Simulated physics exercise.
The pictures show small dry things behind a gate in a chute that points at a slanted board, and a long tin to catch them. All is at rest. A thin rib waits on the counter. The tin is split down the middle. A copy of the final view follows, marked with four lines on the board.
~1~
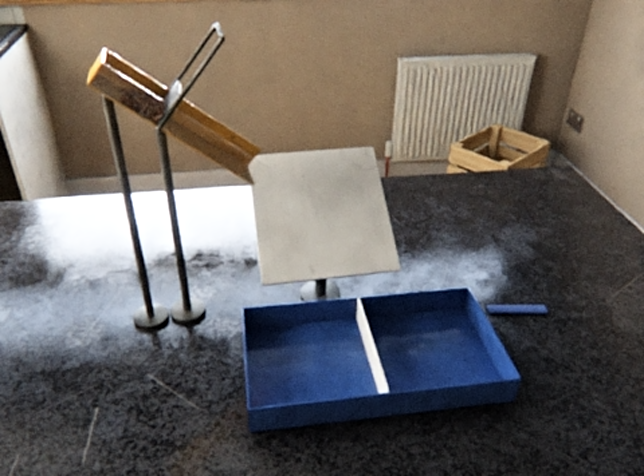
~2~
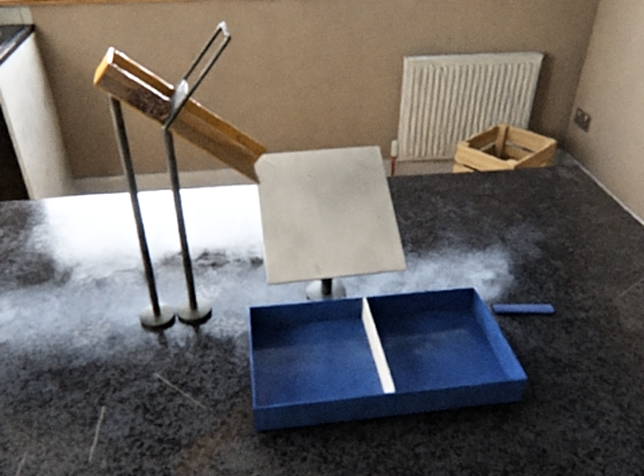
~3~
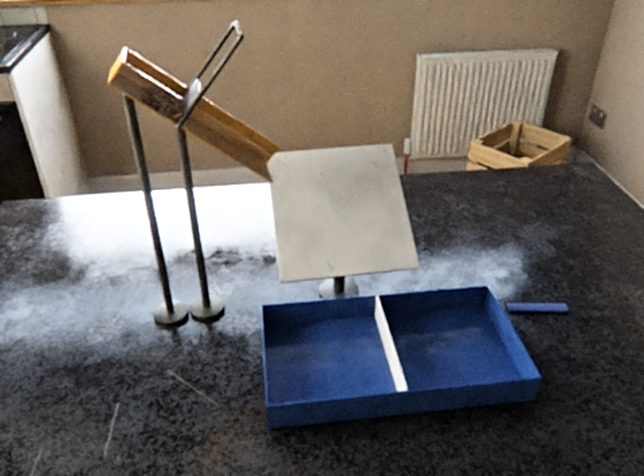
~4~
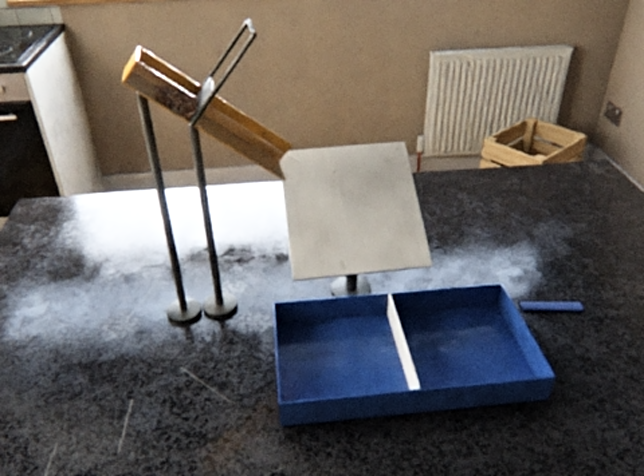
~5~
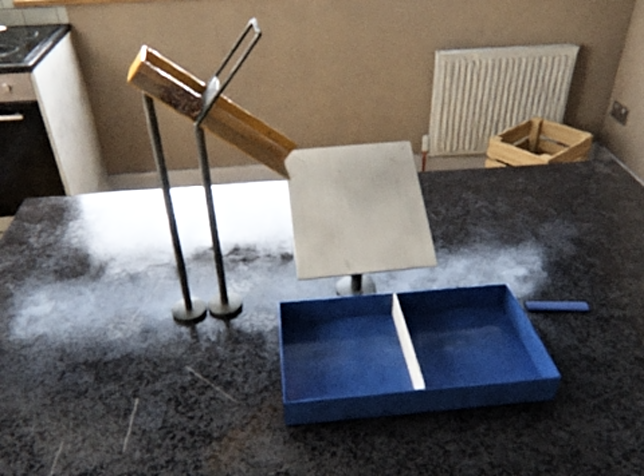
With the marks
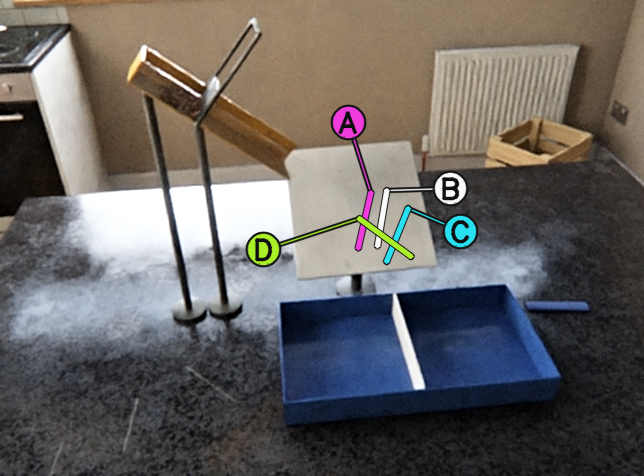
The camera, looking slightly down across a dark speckled counter in a beige-walled room, pans gently left. A wooden chute on two dark stands, with small brown pieces high inside by a metal gate, slopes right toward a tilted pale grey board, behind a shallow blue container with a white divider and a thin blue strip. Everything slides slightly rightward in view, revealing more dark oven, while the objects themselves stay still.
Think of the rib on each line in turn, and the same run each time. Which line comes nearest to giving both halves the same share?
Go for D.
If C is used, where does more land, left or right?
Left.
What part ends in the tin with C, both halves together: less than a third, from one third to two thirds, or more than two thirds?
More than two thirds.
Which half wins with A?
More lands on the left.
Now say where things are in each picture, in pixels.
Load behind the gate at (147, 107), cereal balls; lip of the chute at (251, 175), sloping fairly steeply, in the first picture.
Middle of the board at (327, 210), tilted fairly steeply; middle of its low edge at (339, 276); of its high edge at (317, 150), in the second picture.
Front corners of the tin at (267, 405) and (541, 377); front end of its middle wall at (407, 391); gate still shut at (196, 90), in the third picture.
Middle of the load at (180, 103); lip at (282, 171), in the fourth picture.
Middle of the load at (185, 103); lip at (287, 171), in the fifth picture.
On the marked copy, line A from (370, 192) to (358, 247); line B from (386, 190) to (377, 245); line C from (408, 208) to (386, 261); line D from (359, 218) to (411, 256).
If A is chosen, of what is caught, nearly all in the left half, a small part in the right.
If B is chosen, of what is caught, nearly all in the left half, a small part in the right.
If C is chosen, of what is caught, nearly all in the left half, a small part in the right.
If D is chosen, of what is caught, about a third in the left half, about two thirds in the right.
